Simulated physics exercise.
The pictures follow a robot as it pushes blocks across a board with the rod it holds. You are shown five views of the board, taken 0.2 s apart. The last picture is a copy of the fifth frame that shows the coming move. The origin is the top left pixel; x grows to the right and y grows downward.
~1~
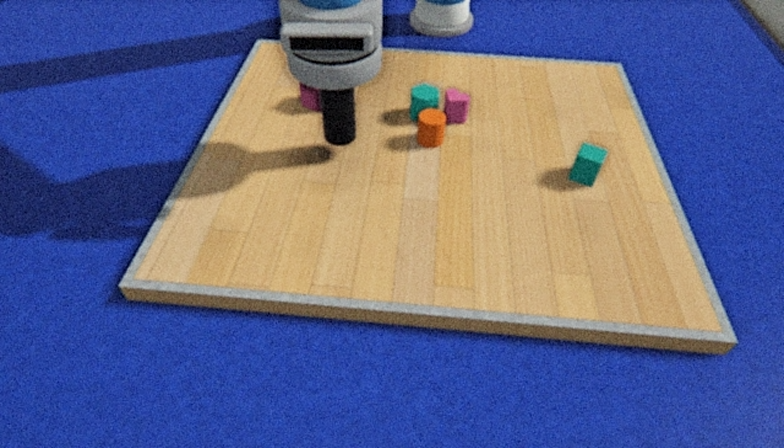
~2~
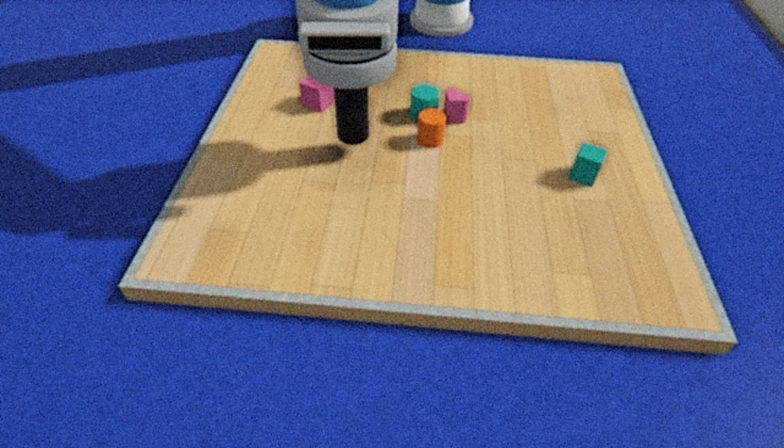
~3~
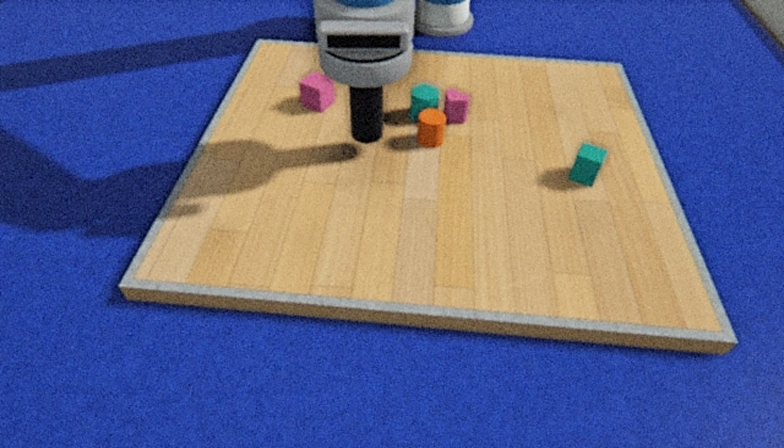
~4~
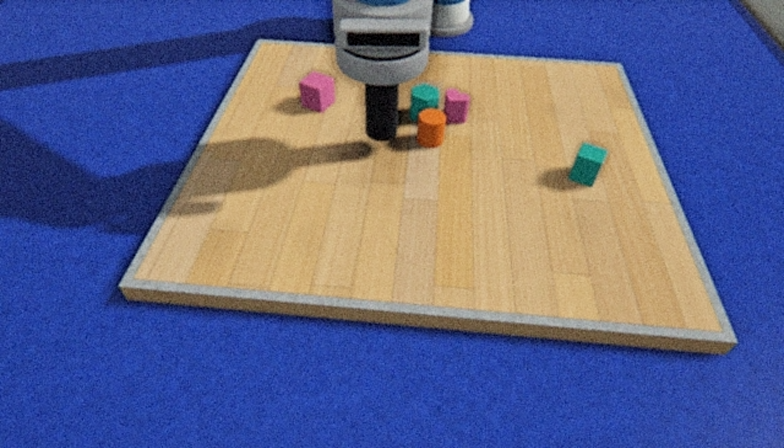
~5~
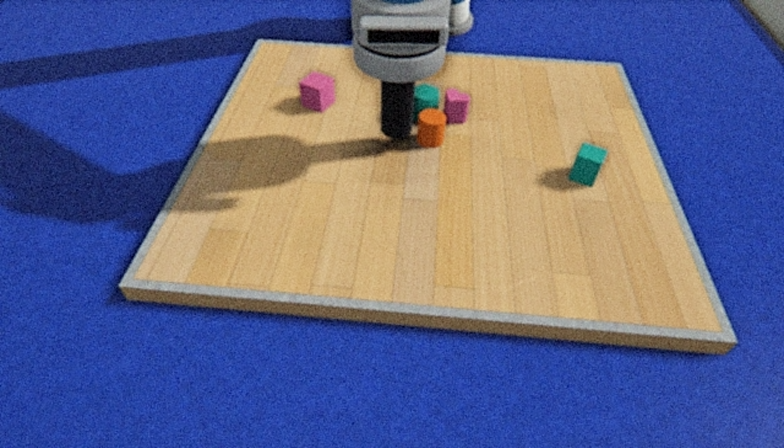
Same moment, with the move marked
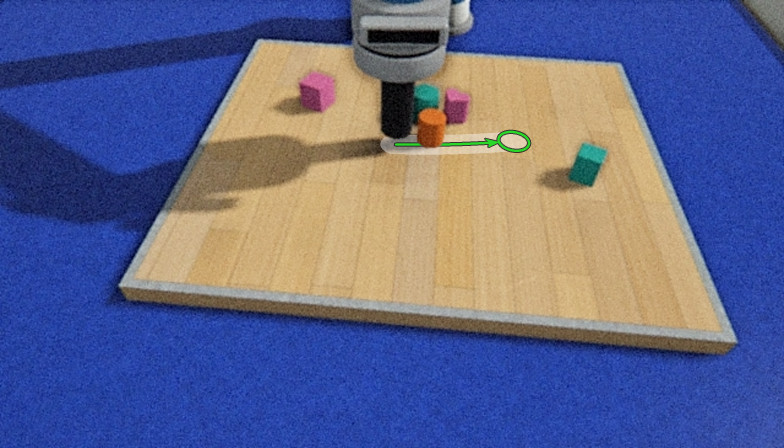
On a pale wooden board set over a blue surface, a robot arm holds a black rod upright near a pink block at the upper left. The rod slides steadily right, leaving the pink block in clear view, and draws close beside the orange round block and turquoise hexagonal block, which stay still.
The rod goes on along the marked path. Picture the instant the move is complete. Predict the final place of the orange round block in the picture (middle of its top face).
It should be at about (506, 101).
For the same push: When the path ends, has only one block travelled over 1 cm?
I'd say yes.
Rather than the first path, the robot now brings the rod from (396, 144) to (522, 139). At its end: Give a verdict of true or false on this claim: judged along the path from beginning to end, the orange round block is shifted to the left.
That statement is accurate.
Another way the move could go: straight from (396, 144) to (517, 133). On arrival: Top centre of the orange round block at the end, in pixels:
When the path ends, it will be at (536, 97).
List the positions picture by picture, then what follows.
In the first frame, rod's lower end (340, 136); orange round block (432, 116); pink heart block (457, 95).
In the second frame, rod (353, 135); blocks still.
In the third frame, rod (367, 134); blocks still.
In the fourth frame, rod (381, 132); blocks still.
In the fifth frame, rod (396, 129); orange round block (432, 116); pink heart block (457, 95).
Drawn move, from (396, 144) by way of (456, 144) to (514, 141).
What follows on the original path. One third of the way, rod (437, 130); orange round block (463, 112).
Two thirds of the way, rod (478, 129); orange round block (491, 105).
At the end, rod (517, 126); orange round block (506, 101); pink heart block still.
